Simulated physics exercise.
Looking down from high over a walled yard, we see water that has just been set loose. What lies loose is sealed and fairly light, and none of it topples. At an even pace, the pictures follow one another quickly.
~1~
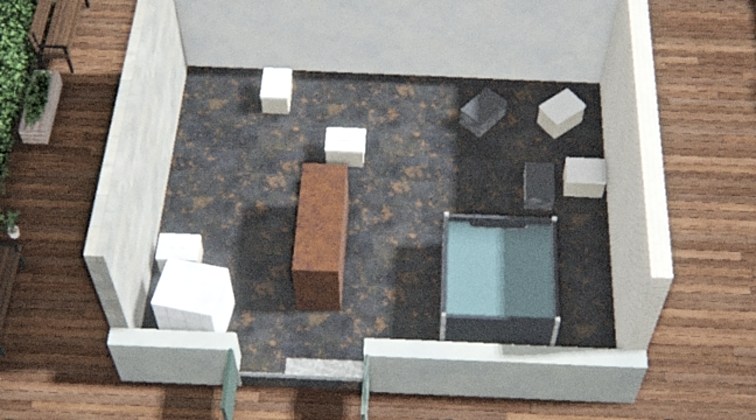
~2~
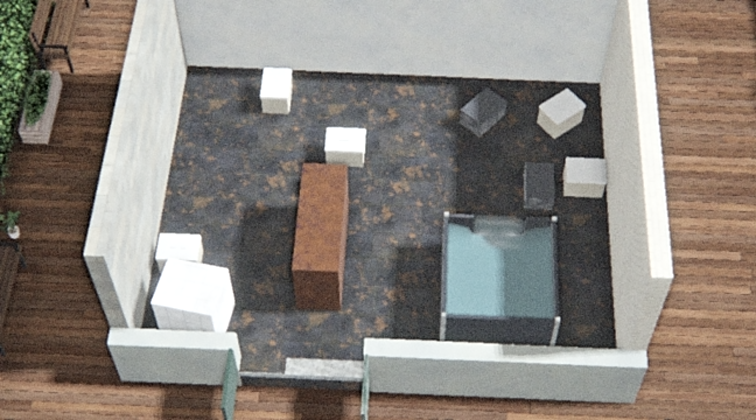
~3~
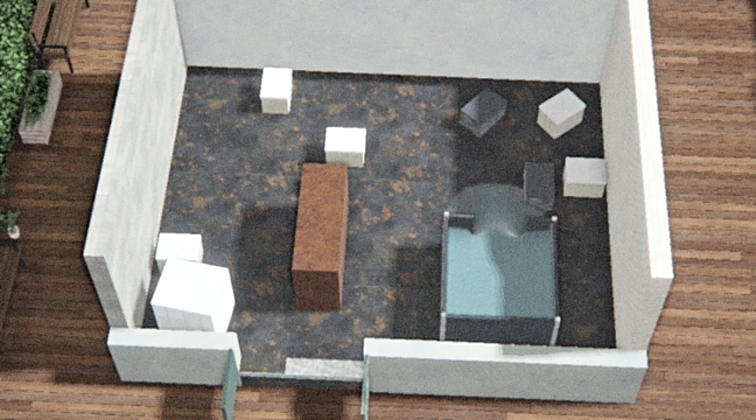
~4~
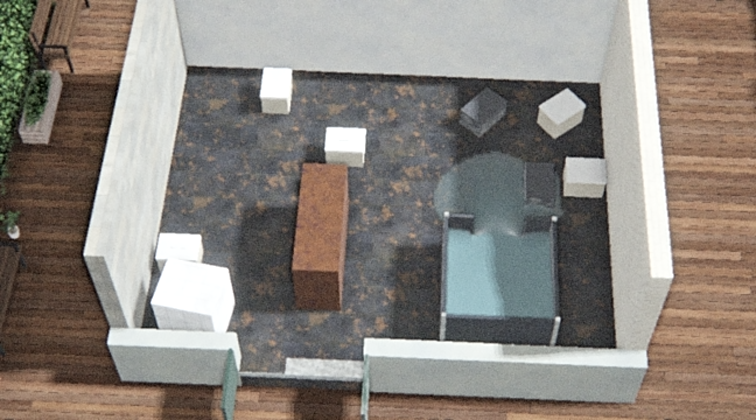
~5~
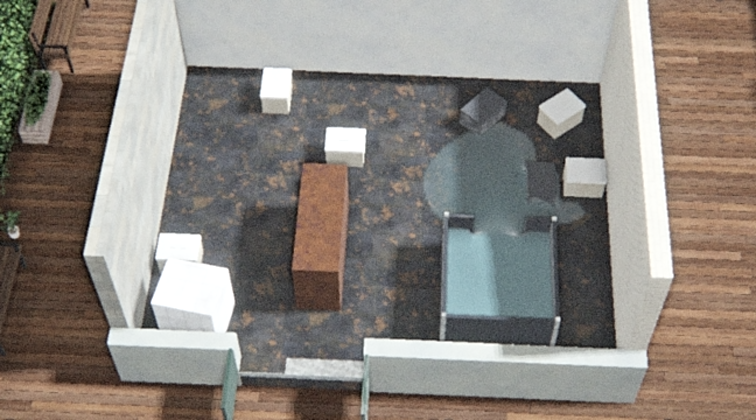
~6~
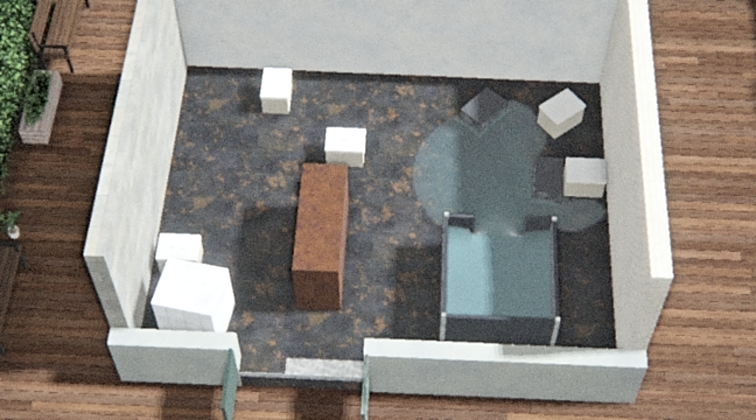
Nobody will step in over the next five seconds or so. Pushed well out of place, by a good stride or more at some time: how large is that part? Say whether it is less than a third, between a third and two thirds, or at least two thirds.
The part that gets shoved well aside lies in the middle band.
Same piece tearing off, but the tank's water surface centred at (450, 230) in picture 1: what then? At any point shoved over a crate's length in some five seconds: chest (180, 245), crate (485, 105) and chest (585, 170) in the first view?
Result per object - stayed close, went far, went far.
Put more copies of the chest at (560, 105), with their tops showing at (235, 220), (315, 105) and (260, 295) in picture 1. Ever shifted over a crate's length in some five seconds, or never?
The first sits tight, the second sits tight, the third sits tight.
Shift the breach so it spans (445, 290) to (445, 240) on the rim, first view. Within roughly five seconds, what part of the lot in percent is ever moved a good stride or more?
Around 10 per cent.
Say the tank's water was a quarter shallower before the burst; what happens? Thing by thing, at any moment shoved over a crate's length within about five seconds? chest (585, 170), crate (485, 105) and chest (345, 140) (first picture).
First one cleared the mark, second one cleared the mark, third one missed the mark.
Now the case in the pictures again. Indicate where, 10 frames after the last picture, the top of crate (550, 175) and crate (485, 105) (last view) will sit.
Around (576, 112) and (429, 72).
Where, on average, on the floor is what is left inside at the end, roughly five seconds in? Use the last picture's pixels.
Roughly at (387, 174).
A moment on, 0 of 8 are well off their spots; 0 afloat.
Next, 3 of 8 are well off their spots; 3 afloat.
Later, 3 of 8 are well off their spots; 2 afloat.
In the end, 4 of 8 are well off their spots, and 4 have been at some point; 2 afloat.
